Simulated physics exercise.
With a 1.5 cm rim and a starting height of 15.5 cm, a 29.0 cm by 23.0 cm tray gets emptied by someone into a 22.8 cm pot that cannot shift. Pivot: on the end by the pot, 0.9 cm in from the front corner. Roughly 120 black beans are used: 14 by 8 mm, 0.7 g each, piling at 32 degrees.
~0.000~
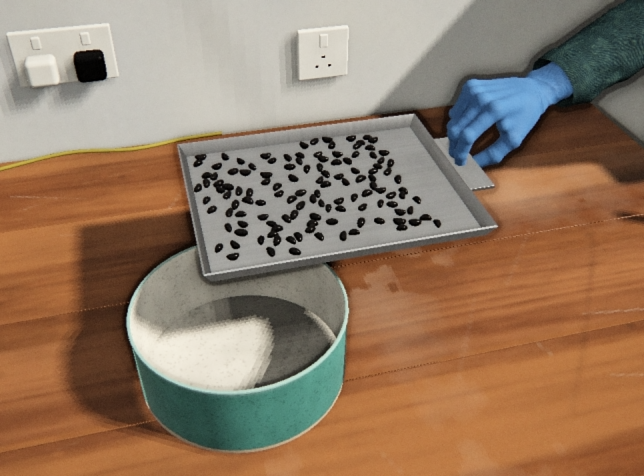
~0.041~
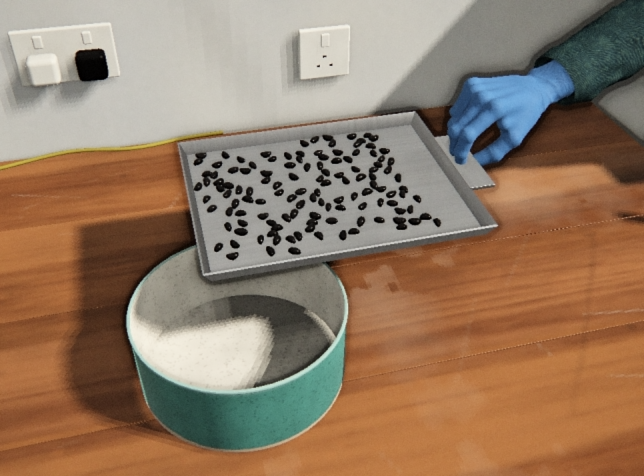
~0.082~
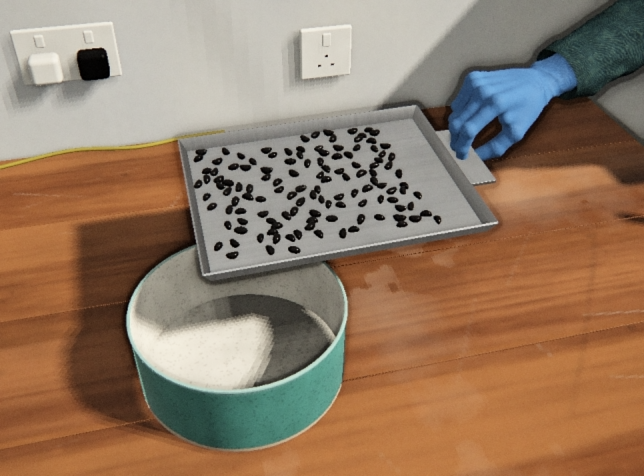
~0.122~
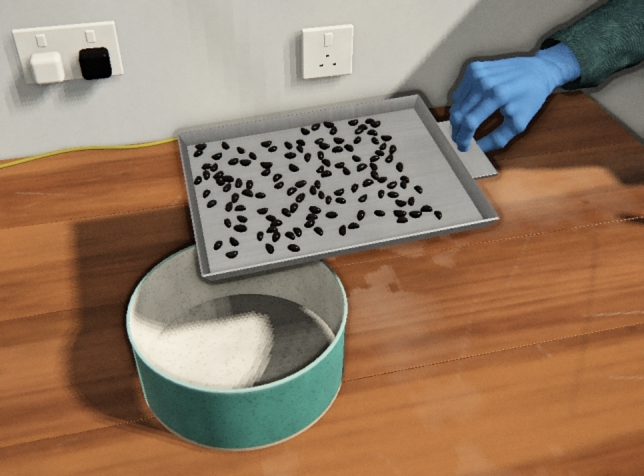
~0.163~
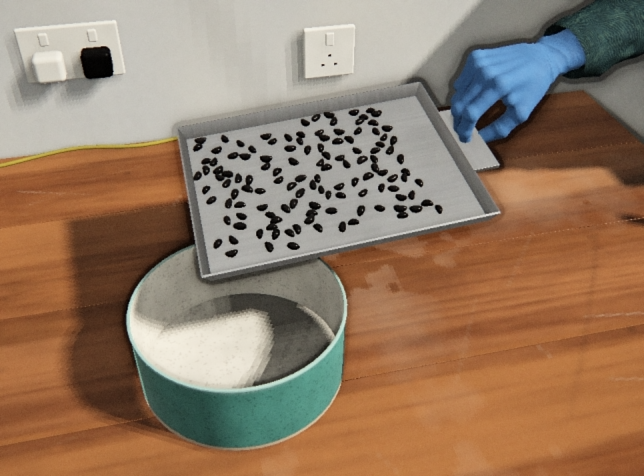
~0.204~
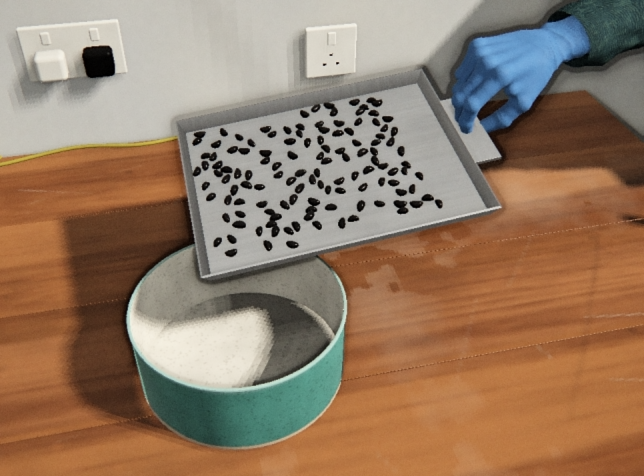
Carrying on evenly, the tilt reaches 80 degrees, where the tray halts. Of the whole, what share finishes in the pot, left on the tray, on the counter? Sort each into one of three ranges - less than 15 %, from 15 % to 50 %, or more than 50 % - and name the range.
Ranges: Pot: More than 50 %; tray: Less than 15 %; counter: Less than 15 %.
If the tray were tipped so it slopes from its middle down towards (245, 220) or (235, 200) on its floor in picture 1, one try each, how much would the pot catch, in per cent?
About 85 and 30 per cent.
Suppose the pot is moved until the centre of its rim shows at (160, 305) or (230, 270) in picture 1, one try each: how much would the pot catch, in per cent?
First try around 90 %, second around 40 %.
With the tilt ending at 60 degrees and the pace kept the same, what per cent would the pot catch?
That would be around 80 percent.
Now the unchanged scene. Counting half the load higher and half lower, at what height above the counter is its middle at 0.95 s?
The halfway line is at about 14 cm.
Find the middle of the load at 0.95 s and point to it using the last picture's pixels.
Look near (208, 314) in the last picture.
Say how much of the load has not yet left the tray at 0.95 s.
Something like 45 percent, roughly.
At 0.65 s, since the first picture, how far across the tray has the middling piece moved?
By then it sits near 9 cm from where it began.
Then, at 0.65 s, tilt 44 degrees; the tray holds 100 %, the pot 0 %.
After 0.95 s, tilt 66 degrees; the tray holds 45 %, the pot 45 %.
Then, at 1.35 s, tilt 80 degrees; the tray holds 0 %, the pot 100 %.
By 2.1 s all is still; pot 100 %, tray 0 %, counter 0 %.
